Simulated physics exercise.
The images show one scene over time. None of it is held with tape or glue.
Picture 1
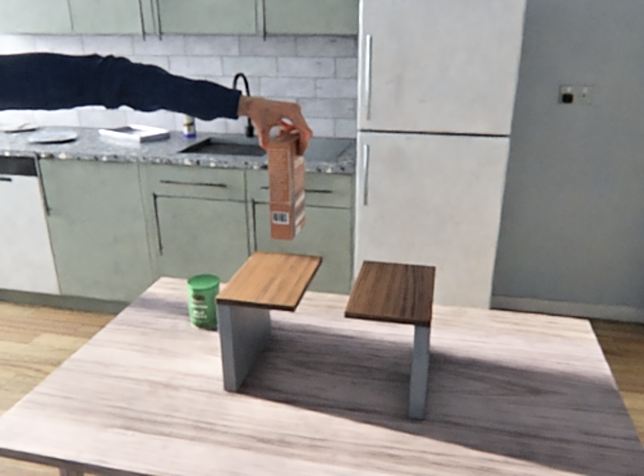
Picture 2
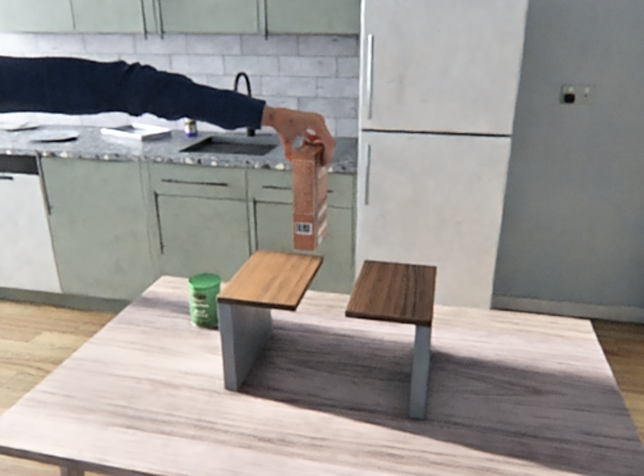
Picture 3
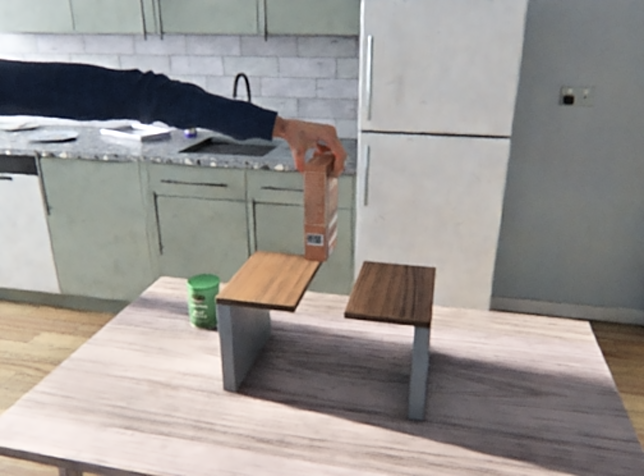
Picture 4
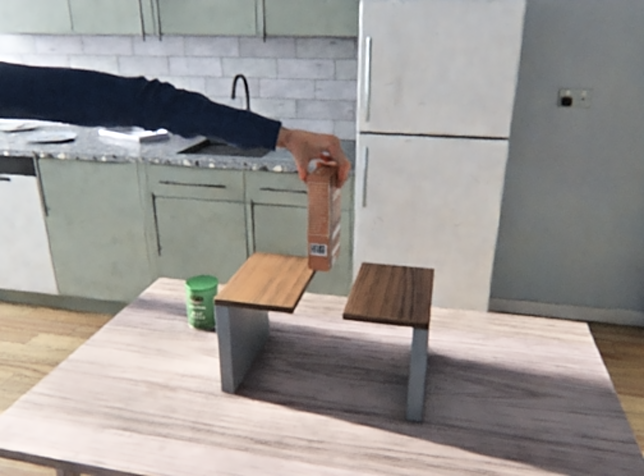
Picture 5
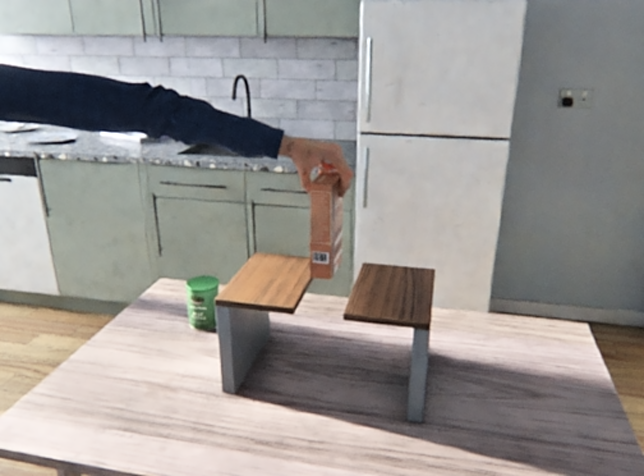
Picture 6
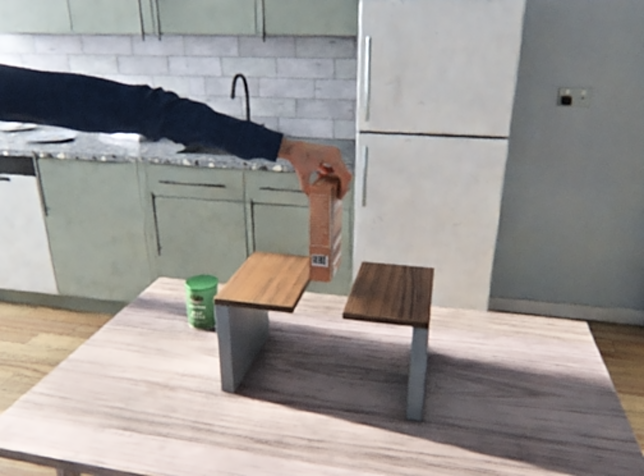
An orange packet, gripped from above by a hand in a dark sleeve, moved right and downward over two small wooden-topped stands, then was held still above the gap between them.
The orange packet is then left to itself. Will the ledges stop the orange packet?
It ends up underneath.
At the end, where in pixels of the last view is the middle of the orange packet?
End position, last frame: About (325, 333).
Then, 0.32 s later than the last frame, orange packet moved well along near (325, 333).
Then, 0.66 s later than the last frame, orange packet resting near (325, 333).
When it is over, moved from the start, orange packet; green tin as before. End places, in pixels of the last picture, orange packet near (325, 333). The packet drops through.
